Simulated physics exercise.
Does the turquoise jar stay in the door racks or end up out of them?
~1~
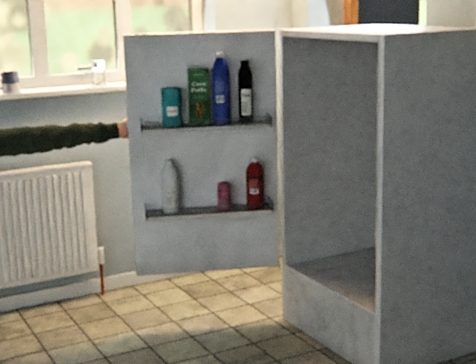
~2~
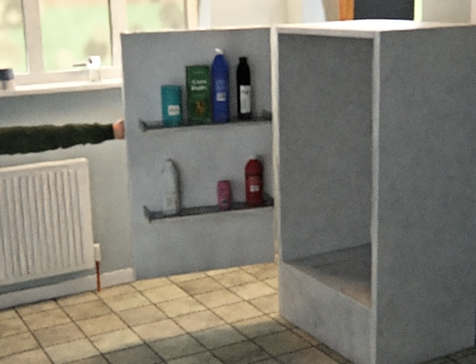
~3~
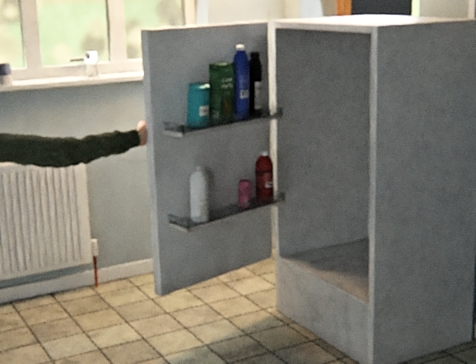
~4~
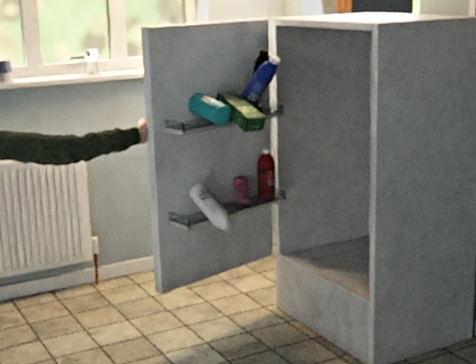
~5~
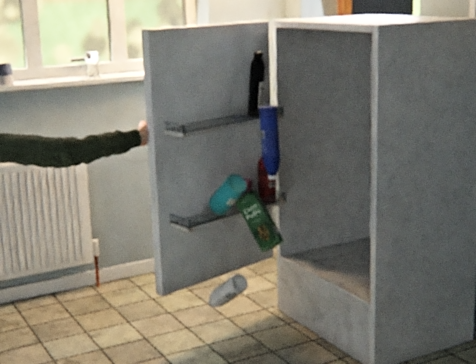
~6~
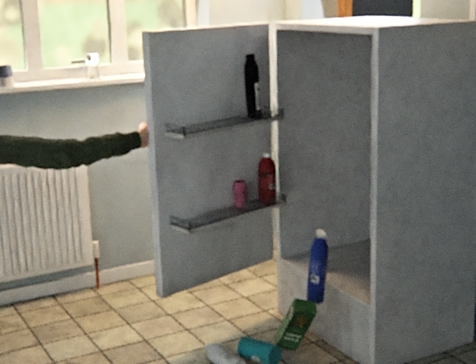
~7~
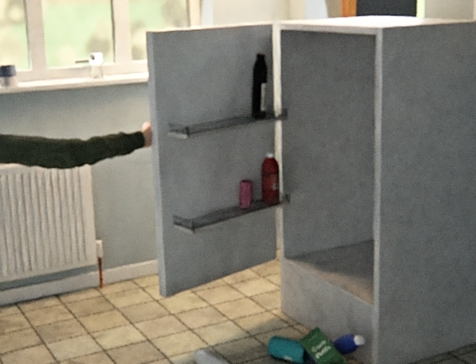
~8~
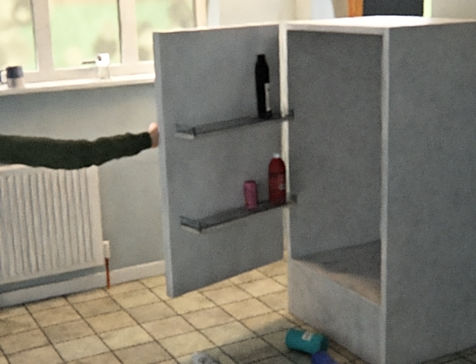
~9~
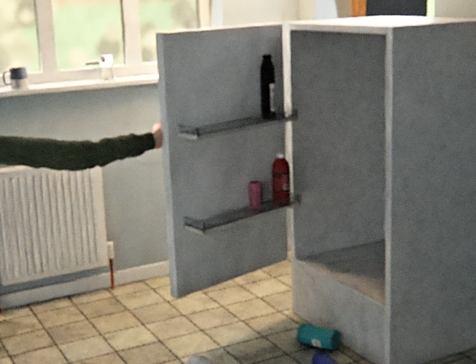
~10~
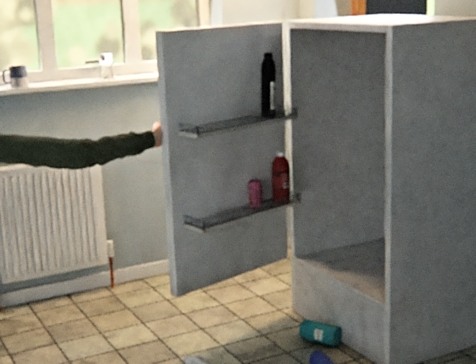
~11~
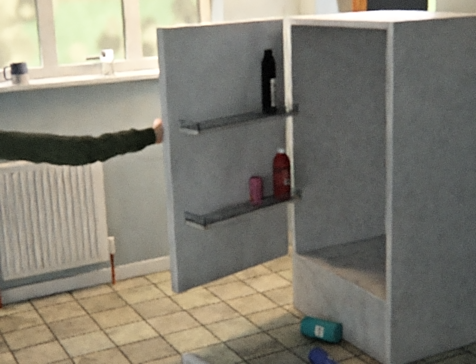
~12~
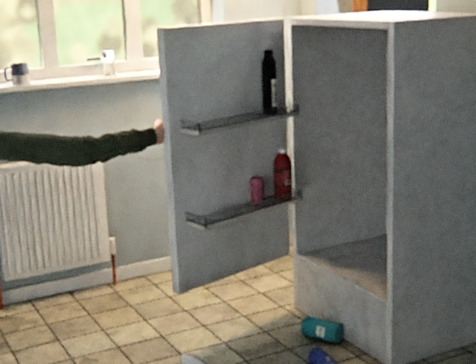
The turquoise jar ends up out of the racks. It tips over the rail of the upper rack, drops, and finishes lying on its side on the tiled floor.
